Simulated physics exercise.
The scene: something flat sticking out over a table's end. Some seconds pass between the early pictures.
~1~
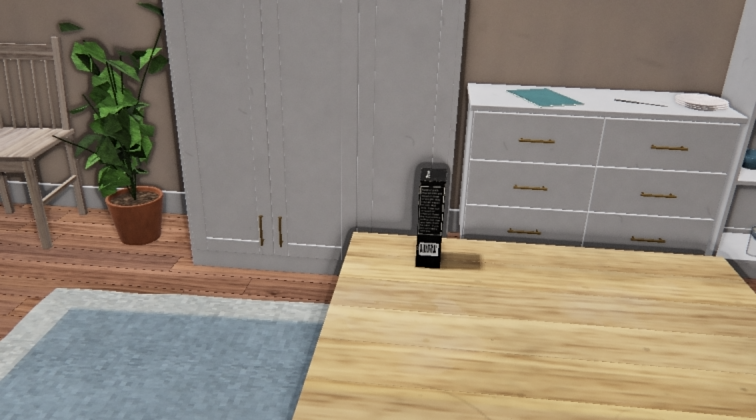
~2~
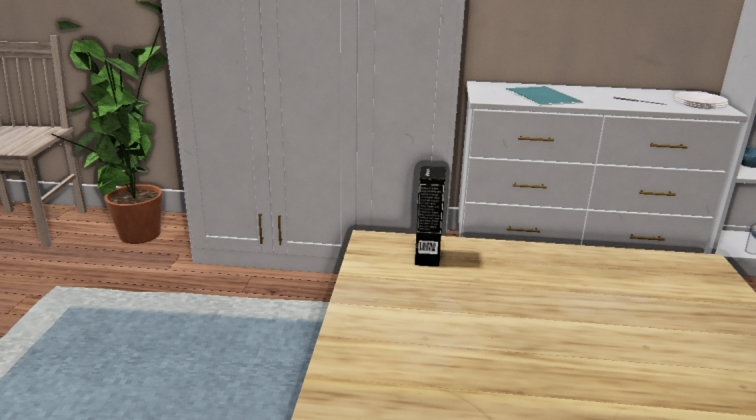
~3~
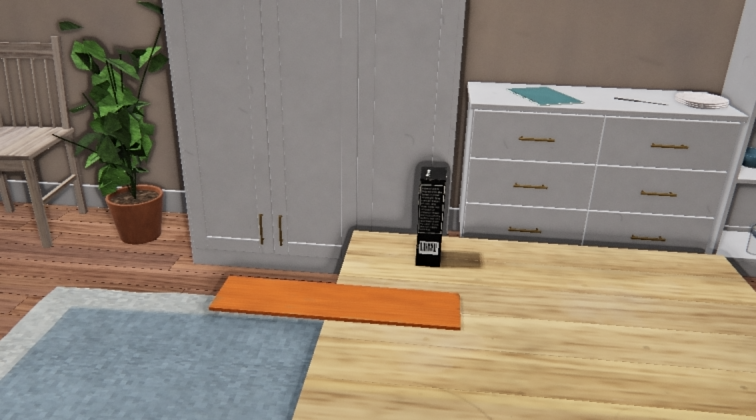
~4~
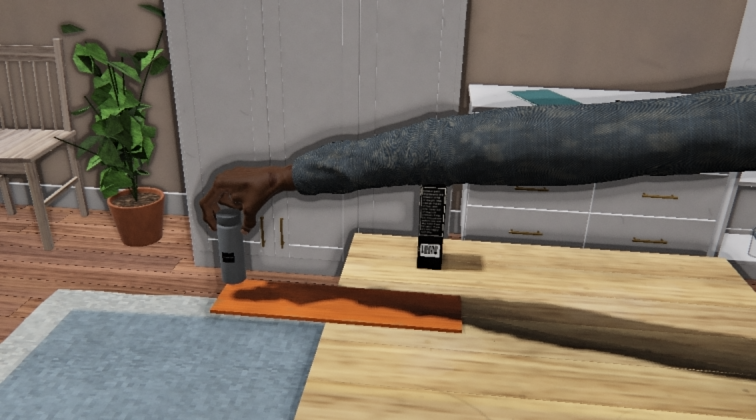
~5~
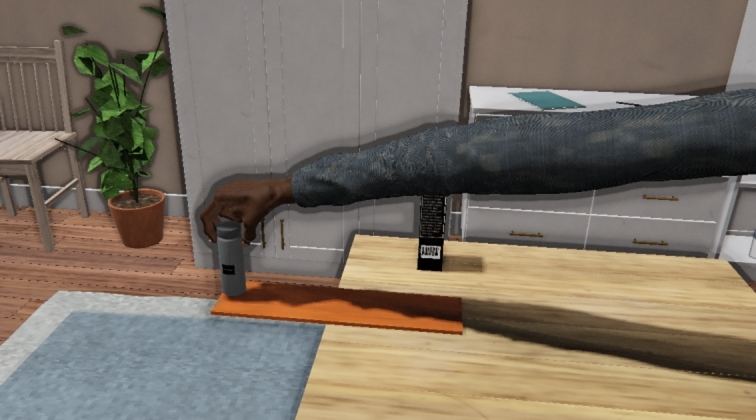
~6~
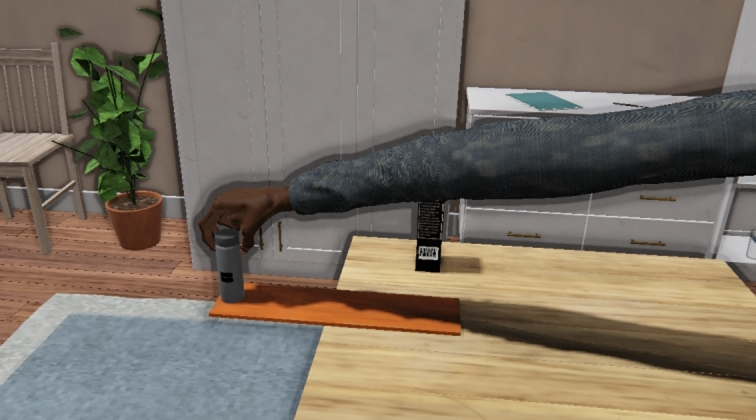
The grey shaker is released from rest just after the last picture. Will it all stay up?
The board comes down.
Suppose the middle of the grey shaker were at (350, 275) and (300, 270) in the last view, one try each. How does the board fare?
First try: It stays on the table; second try: It comes down.
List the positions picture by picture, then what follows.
In the first picture, the last thing is not in view yet.
In the second picture, the last thing is not in view yet.
In the third picture, the last thing is not in view yet; orange board (338, 302).
The fourth picture shows still above its spot; grey shaker (232, 247); orange board (339, 304).
The fifth picture shows still above its spot; grey shaker (232, 259); orange board (339, 306).
The sixth picture shows set down, still held; grey shaker (230, 266); orange board (337, 307).
Then, 0.50 s later than the last frame, orange board and grey shaker now down on the floor or falling.
Then, 0.60 s later than the last frame, things are still on the move.
Then, 0.80 s later than the last frame, as before.
When it is over, down on the floor or falling, orange board and grey shaker; black carton as before. The board tips off the edge.
